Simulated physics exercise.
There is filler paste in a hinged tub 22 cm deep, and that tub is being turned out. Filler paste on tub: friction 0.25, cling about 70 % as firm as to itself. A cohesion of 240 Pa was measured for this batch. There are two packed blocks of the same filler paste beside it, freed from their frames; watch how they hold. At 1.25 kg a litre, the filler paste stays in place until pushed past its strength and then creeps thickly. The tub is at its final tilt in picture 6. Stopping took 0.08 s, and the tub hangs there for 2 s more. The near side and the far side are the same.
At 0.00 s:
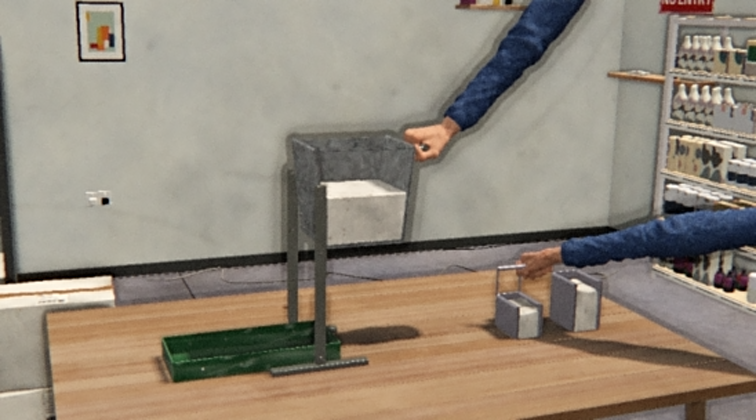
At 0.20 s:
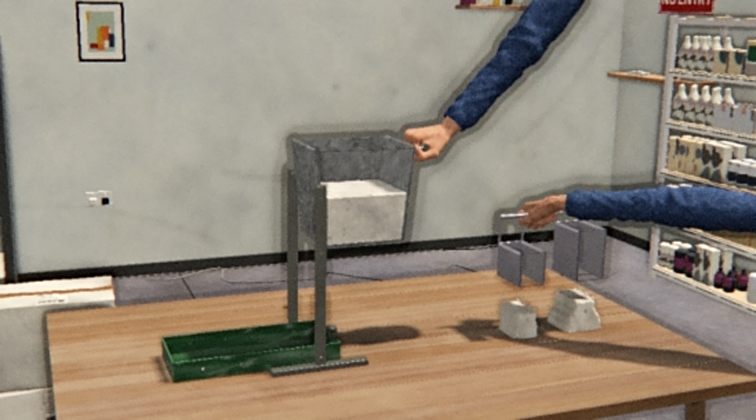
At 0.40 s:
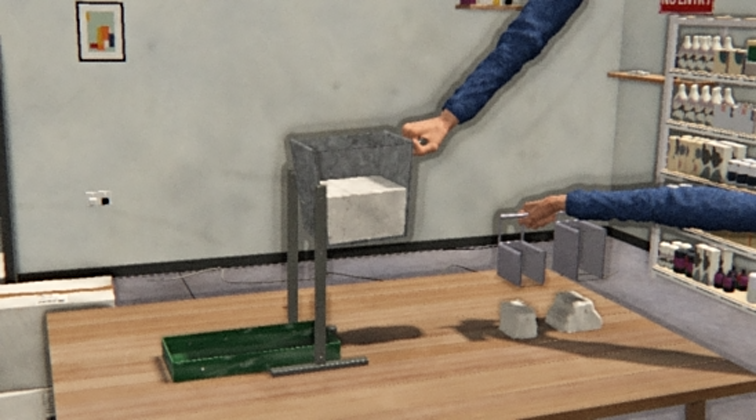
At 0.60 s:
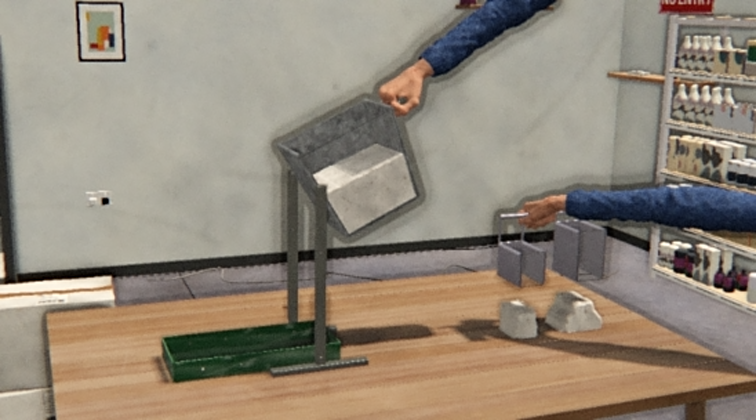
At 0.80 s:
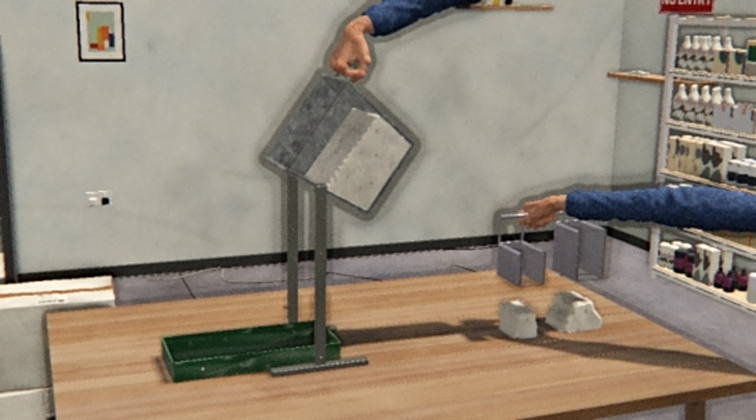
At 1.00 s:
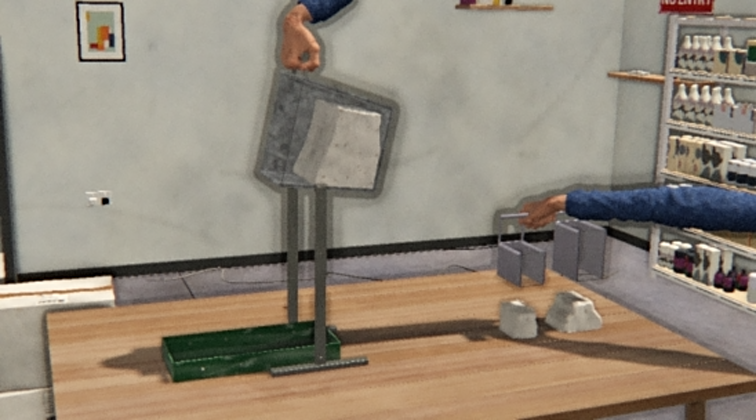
At first, one hand grips a gray tub of pale paste above a green tray, while another holds two small molds on the table. The molds lift away, and the two pale blocks sag slightly. Then the first hand swings the tub steeply up and leftward, the paste still inside.
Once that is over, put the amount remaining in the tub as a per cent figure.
The amount remaining comes to about 85 %.
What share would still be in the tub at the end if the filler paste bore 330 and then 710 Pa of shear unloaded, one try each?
You'd see 100 percent the first time and 100 percent the second.
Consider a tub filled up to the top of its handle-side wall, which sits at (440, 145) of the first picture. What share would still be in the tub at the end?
In that case some 60 per cent.
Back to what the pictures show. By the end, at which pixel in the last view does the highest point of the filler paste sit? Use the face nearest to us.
On the near face, the top ends up close to (339, 145).
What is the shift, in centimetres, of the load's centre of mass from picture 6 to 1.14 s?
About 4 cm.
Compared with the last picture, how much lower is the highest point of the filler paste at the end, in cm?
Roughly 8 cm.
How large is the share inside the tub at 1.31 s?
Close to 90 in a hundred.
After 1.14 s, the tub is at 78 degrees and holds 100 %.
After 1.31 s, the tub is at 78 degrees and holds 91 %.
After 1.48 s, the tub is at 78 degrees and holds 85 %.
After 1.65 s, the tub is at 78 degrees and holds 85 %.
After 3.00 s, the tub is at 78 degrees and holds 85 %.
